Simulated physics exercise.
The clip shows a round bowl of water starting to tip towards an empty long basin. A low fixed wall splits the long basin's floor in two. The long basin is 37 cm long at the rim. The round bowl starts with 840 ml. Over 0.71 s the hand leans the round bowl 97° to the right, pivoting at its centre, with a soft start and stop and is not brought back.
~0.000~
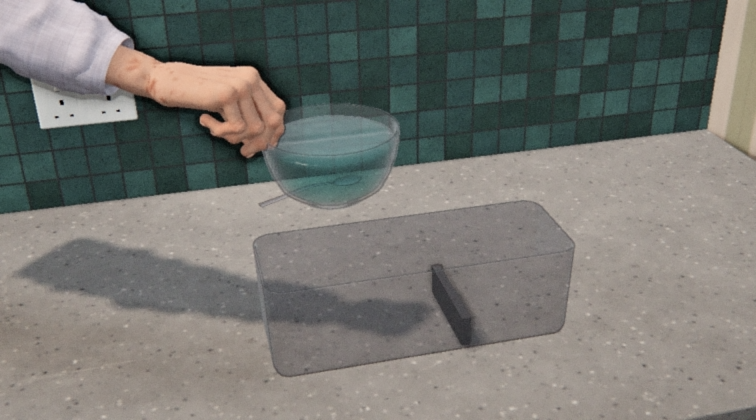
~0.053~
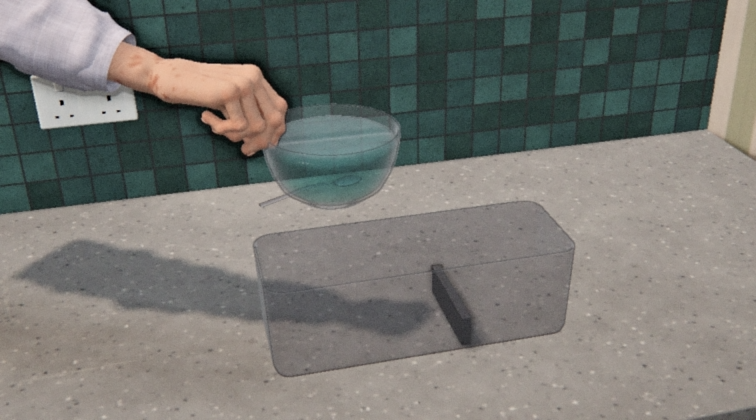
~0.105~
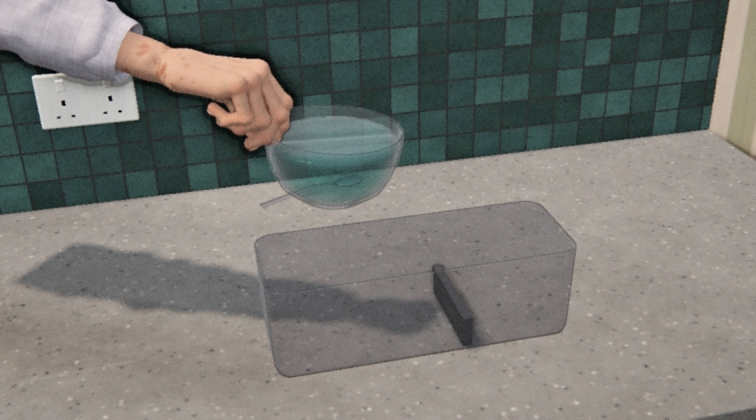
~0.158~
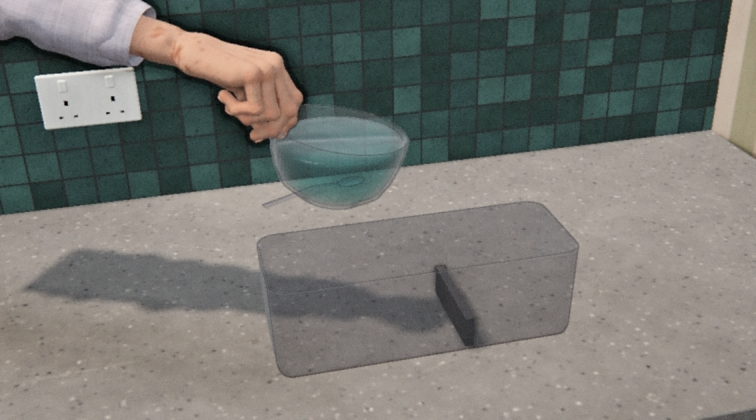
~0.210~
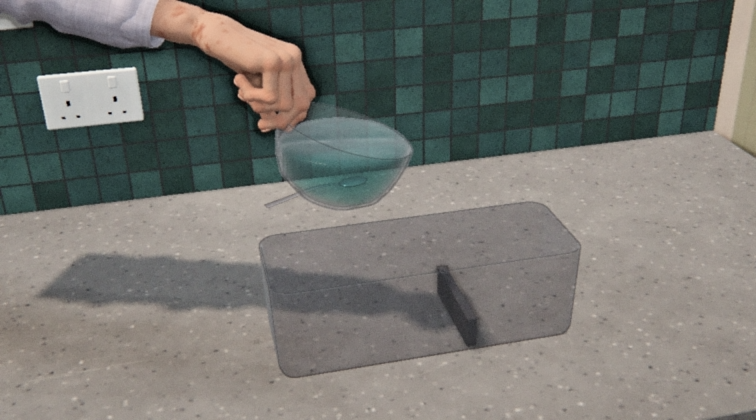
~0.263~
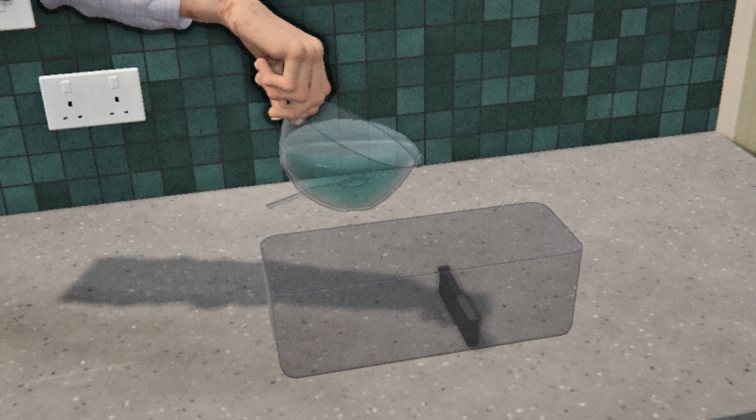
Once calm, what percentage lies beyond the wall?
The far part has some 40 per cent.
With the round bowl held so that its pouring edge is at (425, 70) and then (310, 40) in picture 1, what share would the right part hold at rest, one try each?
First 70, then 15 per cent.
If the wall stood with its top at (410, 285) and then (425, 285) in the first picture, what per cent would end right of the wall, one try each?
In turn about 90 and 70 per cent.
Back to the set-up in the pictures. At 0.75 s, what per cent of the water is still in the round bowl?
About 3 per cent.
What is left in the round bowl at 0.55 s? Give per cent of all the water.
Near 28 in a hundred.
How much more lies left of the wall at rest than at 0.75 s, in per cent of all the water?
Near 10 in a hundred.
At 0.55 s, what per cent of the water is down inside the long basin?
Some 38 per cent.
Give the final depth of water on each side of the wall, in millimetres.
Left about 18 mm, right about 22 mm.
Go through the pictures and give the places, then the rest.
In the first picture, it leans 0°; its right rim is at (396, 123); the water meets the walls at (264, 145) and (393, 129); the long basin's rim runs from (259, 266) to (556, 224); the wall's top is at (451, 292).
In the second picture, it leans 1°; its right rim is at (397, 124); the water meets the walls at (265, 143) and (394, 130).
In the third picture, it leans 5°; its right rim is at (400, 129); the water meets the walls at (269, 141) and (396, 132).
In the fourth picture, it leans 11°; its right rim is at (405, 136); the water meets the walls at (273, 141) and (401, 134).
In the fifth picture, it leans 20°; its right rim is at (409, 145); the water meets the walls at (278, 143) and (408, 137); 1 per cent is over the edge.
In the sixth picture, it leans 29°; its right rim is at (411, 157); the water meets the walls at (283, 147) and (411, 149); 5 per cent is over the edge.
After 0.55 s the tilt is 85° and 28 per cent is still to pour, 13 is left of the wall and 26 right of it.
After 0.75 s the tilt is 97° and 3 per cent is still to pour, 48 is left of the wall and 42 right of it.
After 0.97 s the tilt is 97° and 0 per cent is still to pour, 54 is left of the wall and 41 right of it.
After 1.21 s the tilt is 97° and 0 per cent is still to pour, 58 is left of the wall and 40 right of it.
In the end 58 per cent lies left of the wall, 40 right of it and 2 outside.
